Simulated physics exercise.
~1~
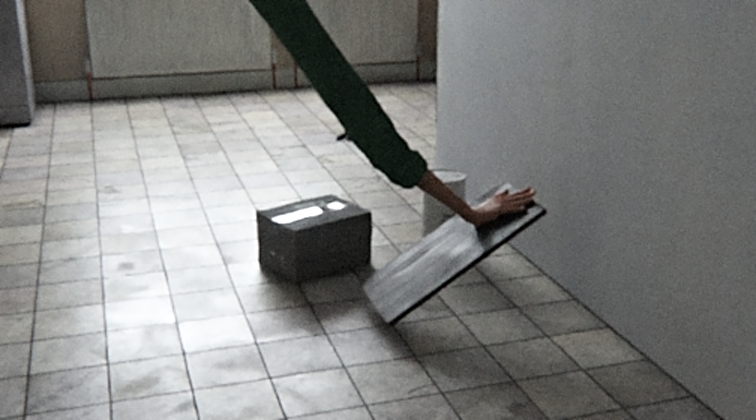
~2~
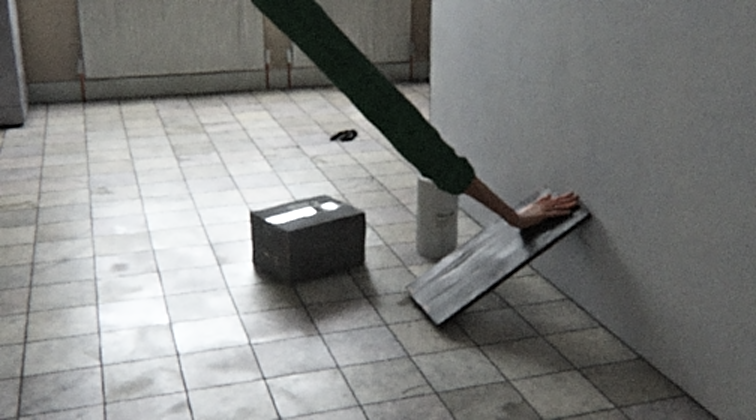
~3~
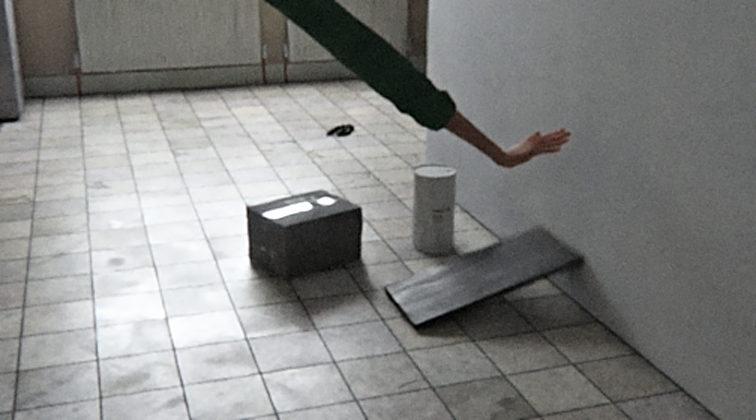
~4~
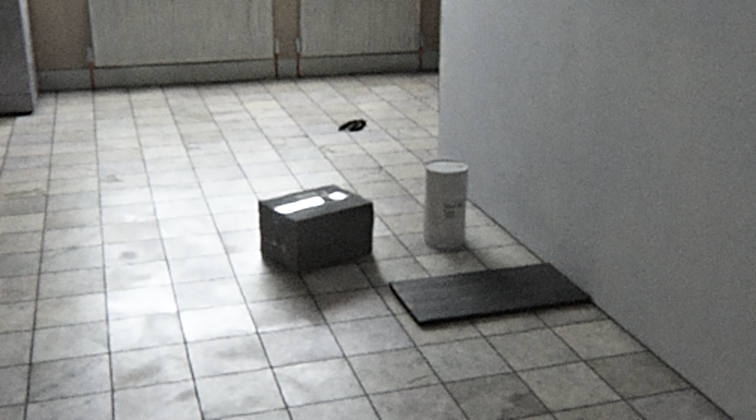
A black board held tilted by a hand is released and drops flat onto the tiles.
